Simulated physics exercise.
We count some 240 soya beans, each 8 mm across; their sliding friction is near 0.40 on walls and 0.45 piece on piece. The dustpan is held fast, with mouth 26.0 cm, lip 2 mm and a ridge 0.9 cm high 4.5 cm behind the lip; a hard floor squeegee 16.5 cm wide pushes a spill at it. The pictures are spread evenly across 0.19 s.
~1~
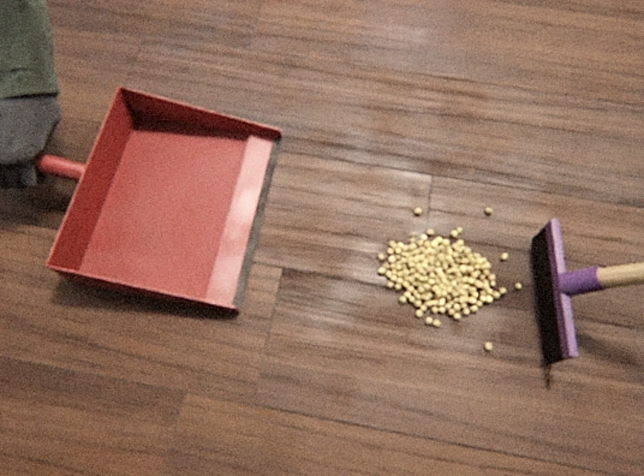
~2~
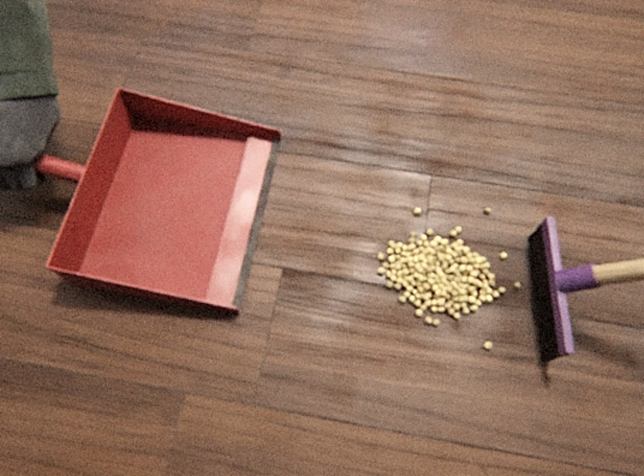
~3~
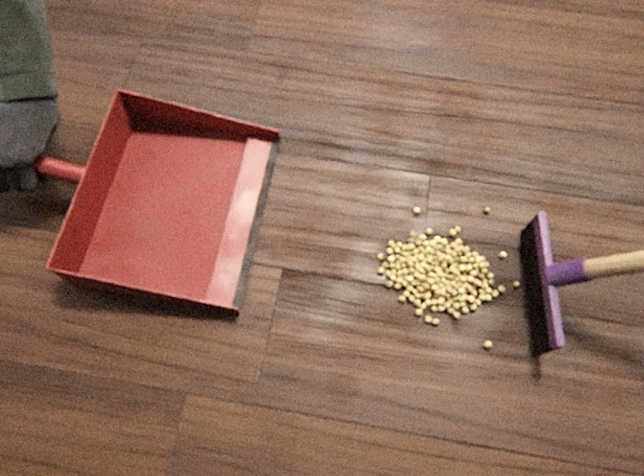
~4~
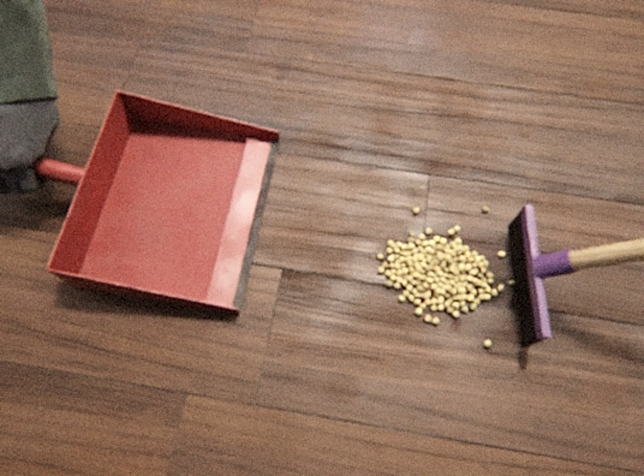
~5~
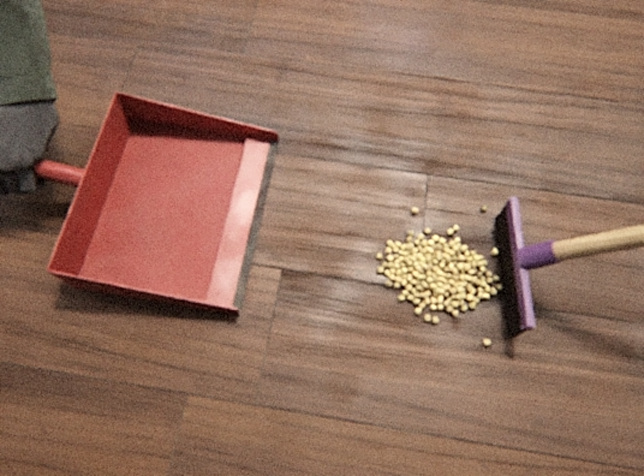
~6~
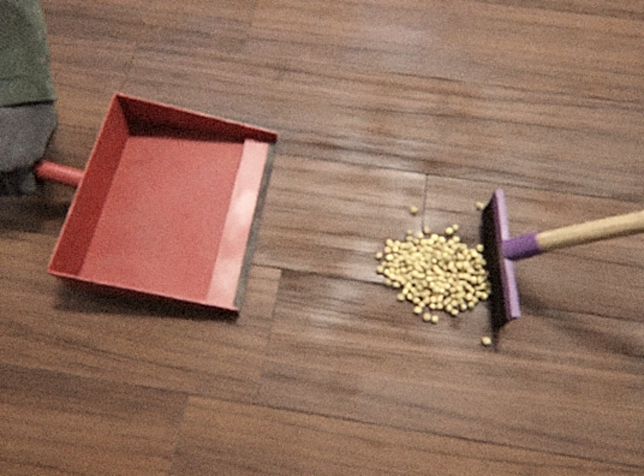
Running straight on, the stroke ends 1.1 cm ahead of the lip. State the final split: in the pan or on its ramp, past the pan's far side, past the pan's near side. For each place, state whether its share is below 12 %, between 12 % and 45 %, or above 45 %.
Pan: Not much; far side: Not much; near side: Not much.
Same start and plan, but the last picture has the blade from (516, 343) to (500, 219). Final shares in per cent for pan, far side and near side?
Pan: 30, far side: 0, near side: 20.
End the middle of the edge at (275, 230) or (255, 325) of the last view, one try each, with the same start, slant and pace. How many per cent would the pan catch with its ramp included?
Some 30 and 20 per cent.
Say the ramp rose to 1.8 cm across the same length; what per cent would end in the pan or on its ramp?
That change would give about 5 per cent.
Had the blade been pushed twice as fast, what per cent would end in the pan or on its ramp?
In that case close to 20 per cent.
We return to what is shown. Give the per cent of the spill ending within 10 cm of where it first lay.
I'd guess some 40 per cent.
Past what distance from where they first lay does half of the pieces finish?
That distance is around 14 cm.
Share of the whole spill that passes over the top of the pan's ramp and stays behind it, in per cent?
It comes to some 0 per cent.
Then, 0.33 s after the last picture, middle of the blade 17 cm from the lip; 0 % over the lip, far side 0 %, near side 0 %.
Then, 0.55 s after the last picture, middle of the blade 8 cm from the lip; 0 % over the lip, far side 0 %, near side 0 %.
Then, 0.88 s after the last picture, middle of the blade 2 cm from the lip; 5 % over the lip, far side 5 %, near side 0 %.
In the end, pan 5 %, far side 5 %, near side 0 %, in front of the lip or behind the blade 90 %.
